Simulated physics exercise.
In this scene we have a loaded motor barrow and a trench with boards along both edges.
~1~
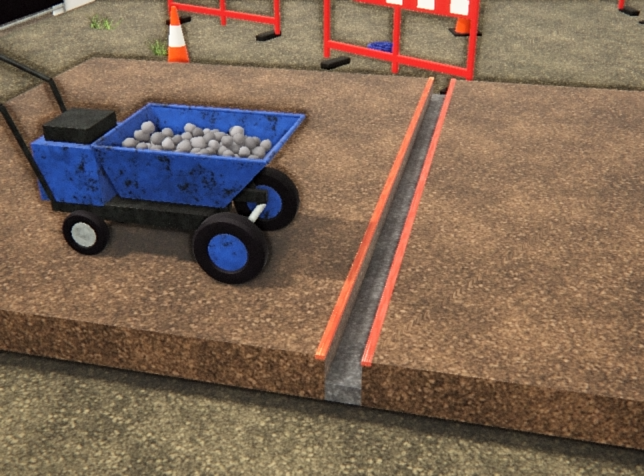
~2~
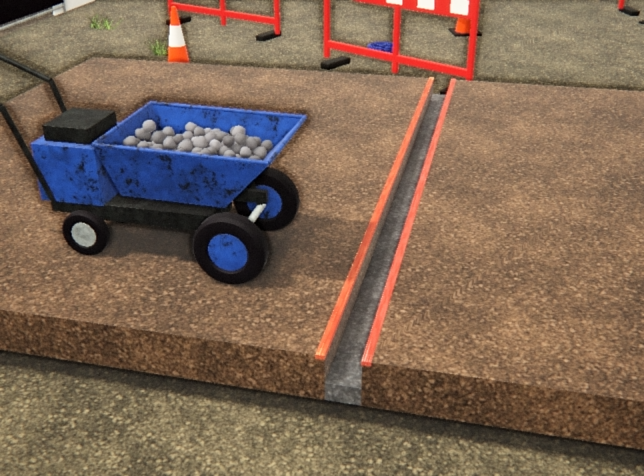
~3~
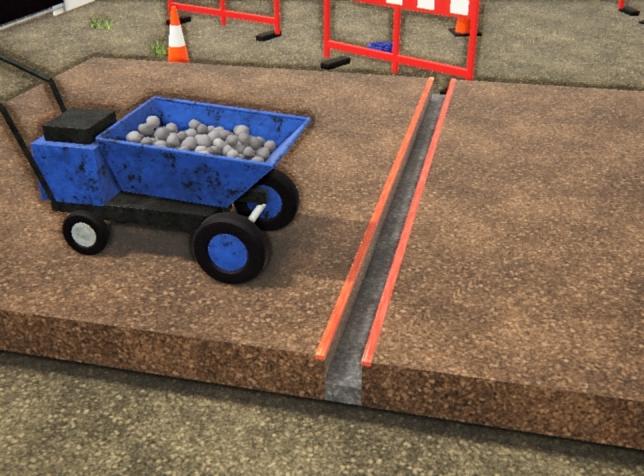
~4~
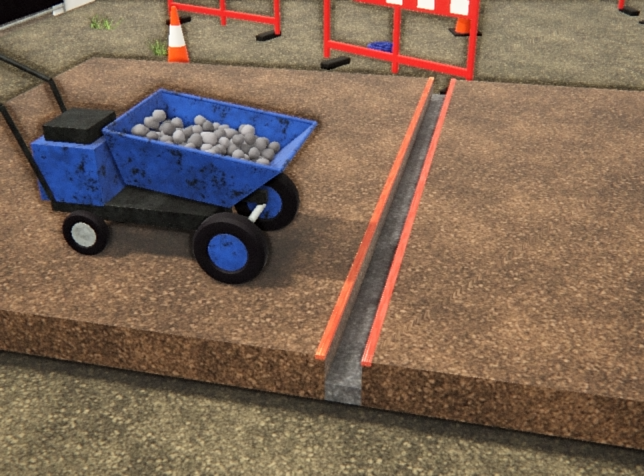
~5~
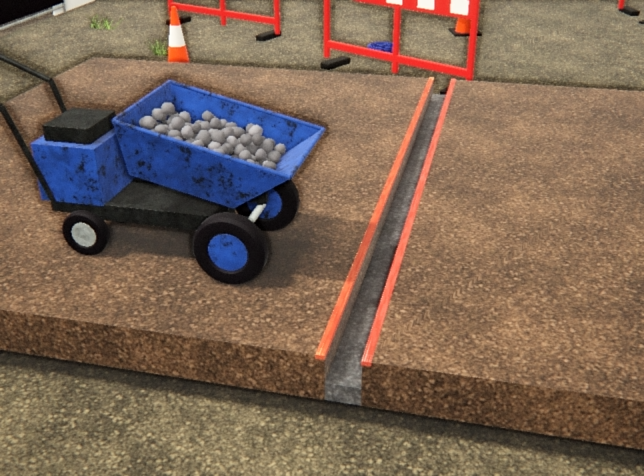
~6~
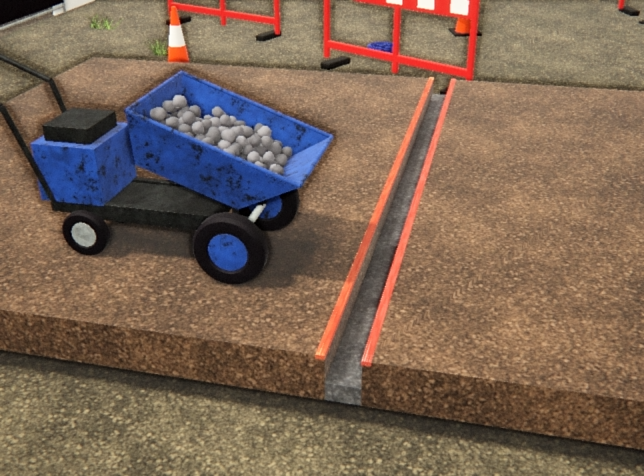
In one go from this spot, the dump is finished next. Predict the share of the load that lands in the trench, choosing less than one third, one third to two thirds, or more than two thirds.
The share in the trench is one third to two thirds.
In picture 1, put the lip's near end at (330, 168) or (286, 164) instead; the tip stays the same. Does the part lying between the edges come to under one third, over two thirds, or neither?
First below one third, then in the middle band.
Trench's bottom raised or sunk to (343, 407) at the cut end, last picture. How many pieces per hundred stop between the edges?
The share comes out near 70 percent.
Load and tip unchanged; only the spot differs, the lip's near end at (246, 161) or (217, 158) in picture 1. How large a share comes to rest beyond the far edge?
10 % then 0 %.
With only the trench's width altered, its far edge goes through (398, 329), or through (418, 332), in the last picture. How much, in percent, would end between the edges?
Lab note: Try one about 80 %, try two about 90 %.
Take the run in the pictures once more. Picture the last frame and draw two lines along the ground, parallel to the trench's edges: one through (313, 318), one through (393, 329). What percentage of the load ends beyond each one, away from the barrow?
In order, some 90 % then some 20 %.
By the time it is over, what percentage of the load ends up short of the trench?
That share comes out near 5 in a hundred.
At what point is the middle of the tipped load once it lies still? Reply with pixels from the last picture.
(383, 263).
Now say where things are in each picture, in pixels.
The first picture shows lip of the skip at (267, 162), level; top of the load at (186, 146), round cobbles; first edge of the trench at (334, 320); far edge at (377, 326), the trench under half as wide as the skip, and about as deep as wide.
The second picture shows lip of the skip at (268, 163), level; top of the load at (188, 145).
The third picture shows lip of the skip at (273, 166), tipped barely; top of the load at (182, 137).
The fourth picture shows lip of the skip at (281, 171), tipped a little; top of the load at (178, 140).
The fifth picture shows lip of the skip at (290, 177), tipped a little; top of the load at (185, 135).
The sixth picture shows lip of the skip at (300, 186), tipped clearly; top of the load at (185, 123); first edge of the trench at (334, 320); far edge at (377, 326).
Soon after the last picture, skip tipped steeply; all in the skip.
A little later, skip tipped right over; about half in the skip; a stray few short of the trench; about a third in or heaped over the trench; a small part beyond it; a stray few falling.
Later still, skip tipped right over; a small part in the skip; a small part short of the trench; about half in or heaped over the trench; about a quarter beyond it.
At rest, skip tipped right over; a small part in the skip; a small part short of the trench; about half in or heaped over the trench; about a quarter beyond it.
